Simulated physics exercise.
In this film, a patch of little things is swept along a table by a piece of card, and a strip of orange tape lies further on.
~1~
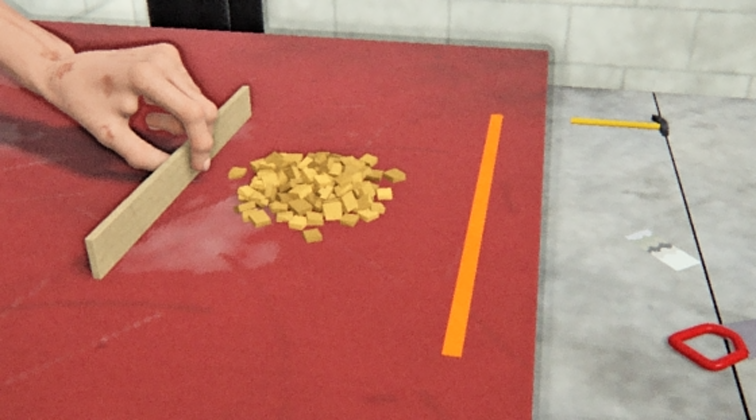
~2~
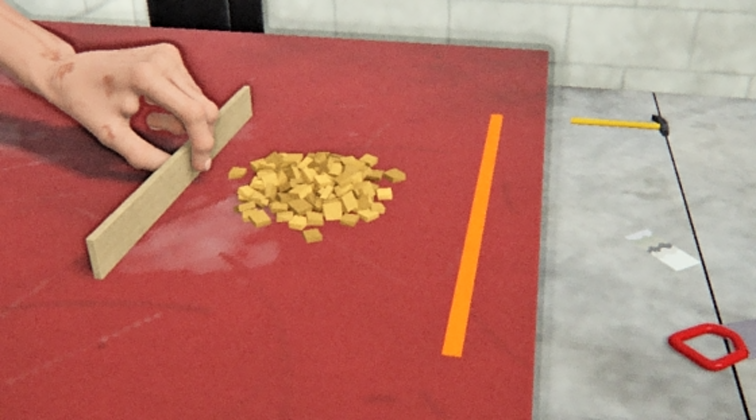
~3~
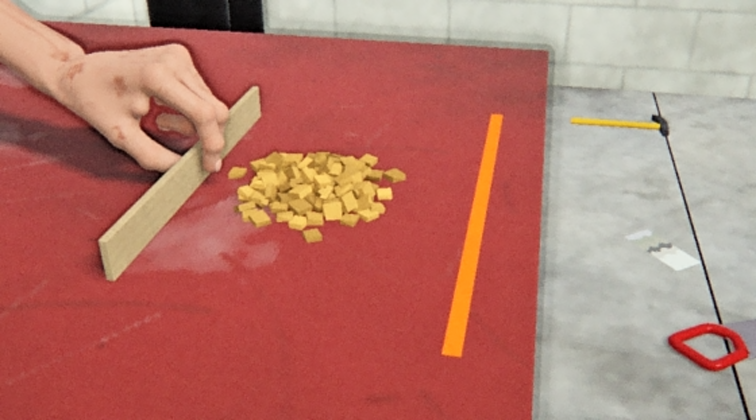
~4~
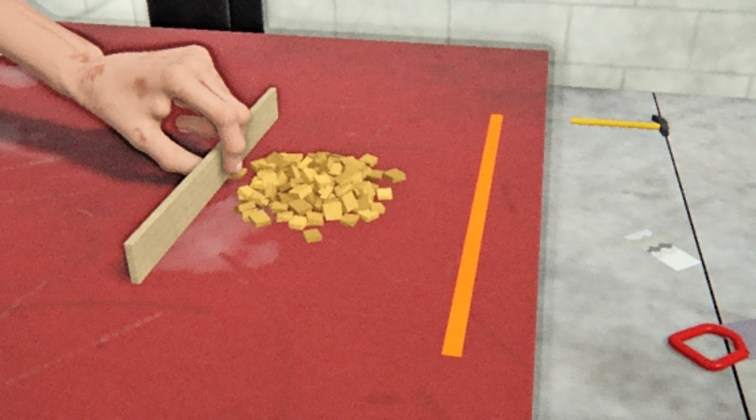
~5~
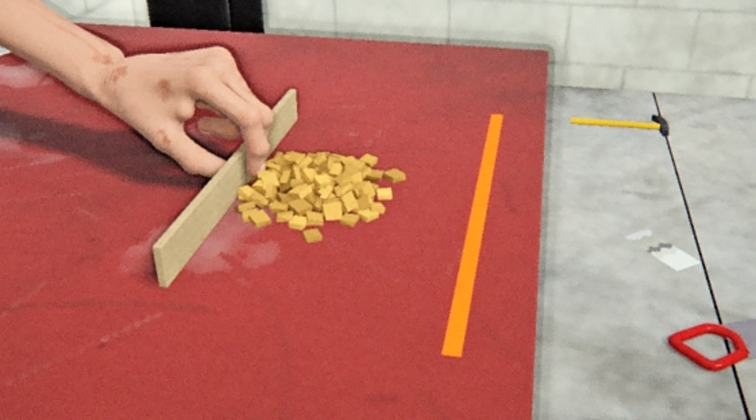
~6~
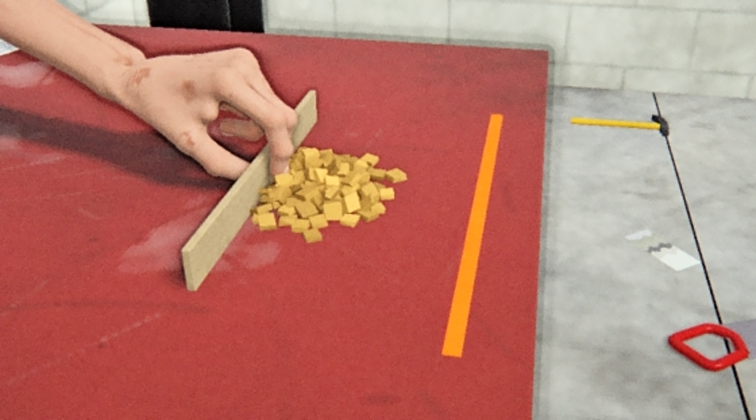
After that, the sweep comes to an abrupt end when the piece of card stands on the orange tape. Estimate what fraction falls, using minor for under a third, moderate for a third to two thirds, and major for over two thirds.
The fraction that falls is moderate.
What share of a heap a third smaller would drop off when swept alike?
Result: Near 50 %.
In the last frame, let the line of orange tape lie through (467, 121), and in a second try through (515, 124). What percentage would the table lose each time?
First close to 20 percent, then close to 90 percent.
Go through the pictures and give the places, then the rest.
In the first picture, piece of card (108, 242), at rest; orange tape (496, 123), about two fingers from the edge; edge at (542, 216); the heap (307, 188), cereal squares.
In the second picture, piece of card (109, 242), at rest.
In the third picture, piece of card (121, 243); the heap (307, 188).
In the fourth picture, piece of card (145, 246).
In the fifth picture, piece of card (173, 249); the heap (307, 188), just a few pushed along.
In the sixth picture, piece of card (201, 253); orange tape (496, 123); edge at (542, 216); the heap (318, 189), roughly half pushed along.
Just after the last frame, piece of card still moving, near (378, 164); heap all on the table, its front near (492, 179).
A moment on, piece of card stopped at the orange tape; heap roughly a third over the edge.
Further on, piece of card stopped at the orange tape; heap roughly half over the edge.
When it is over, piece of card stopped at the orange tape; heap roughly half over the edge.
